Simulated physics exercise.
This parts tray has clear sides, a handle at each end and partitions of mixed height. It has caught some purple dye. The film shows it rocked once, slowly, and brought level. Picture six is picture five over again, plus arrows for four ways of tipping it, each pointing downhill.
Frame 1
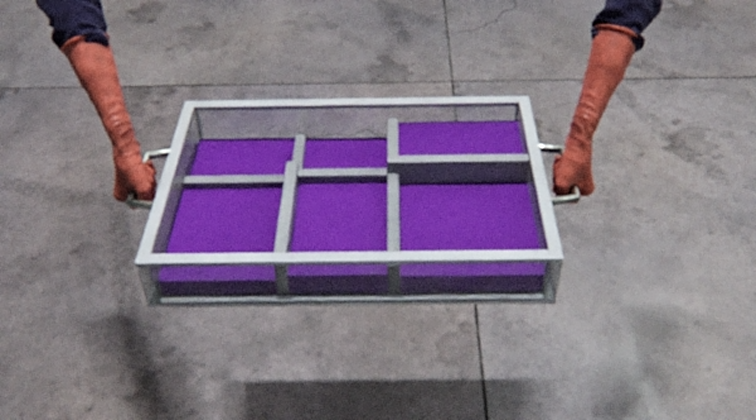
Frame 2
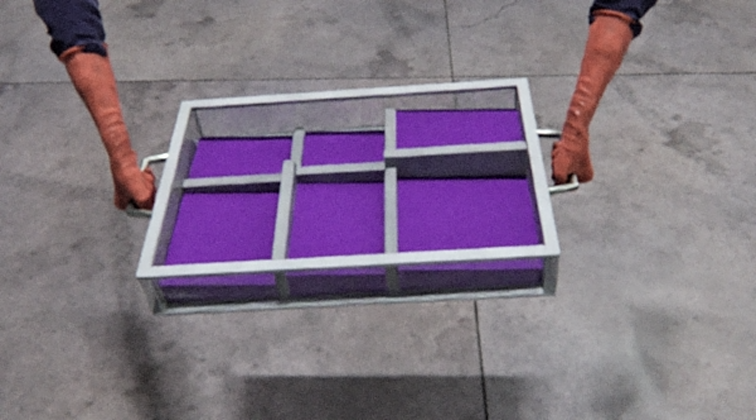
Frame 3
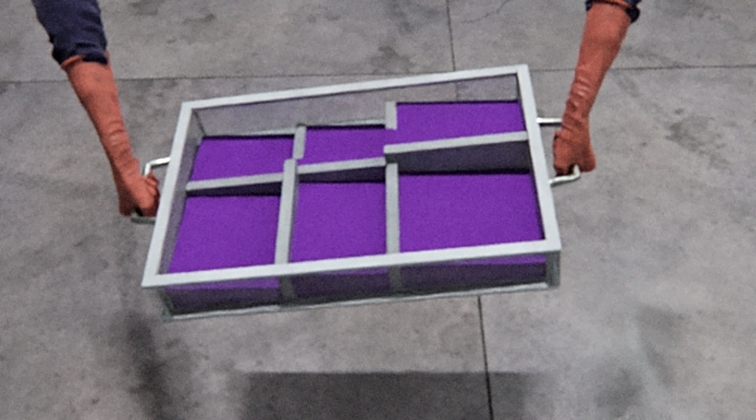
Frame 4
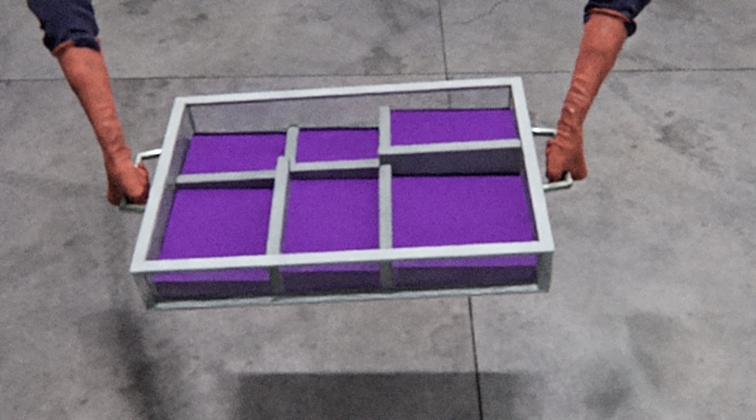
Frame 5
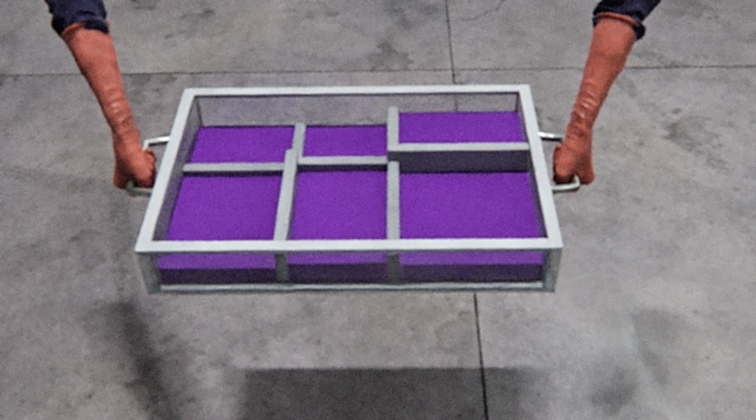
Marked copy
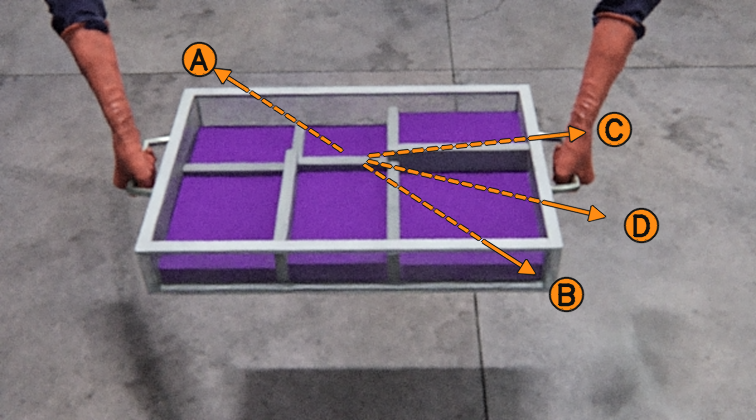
A clear-sided tray of purple liquid tilting gently down to the front left, then levelling, as two gloved hands grip its handles.
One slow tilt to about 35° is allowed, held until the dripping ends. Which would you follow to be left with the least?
A.
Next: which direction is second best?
It is B.
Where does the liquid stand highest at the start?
The back right bay.
In orange, A ends at (218, 72); B ends at (530, 271); C ends at (579, 133); D ends at (599, 215).
If A is chosen, about 18 % stays in the tray, the largest part in the back left bay.
If B is chosen, about 27 % stays in the tray, the largest part in the front right bay.
If C is chosen, about 42 % stays in the tray, the largest part in the front right bay.
If D is chosen, about 35 % stays in the tray, the largest part in the front right bay.
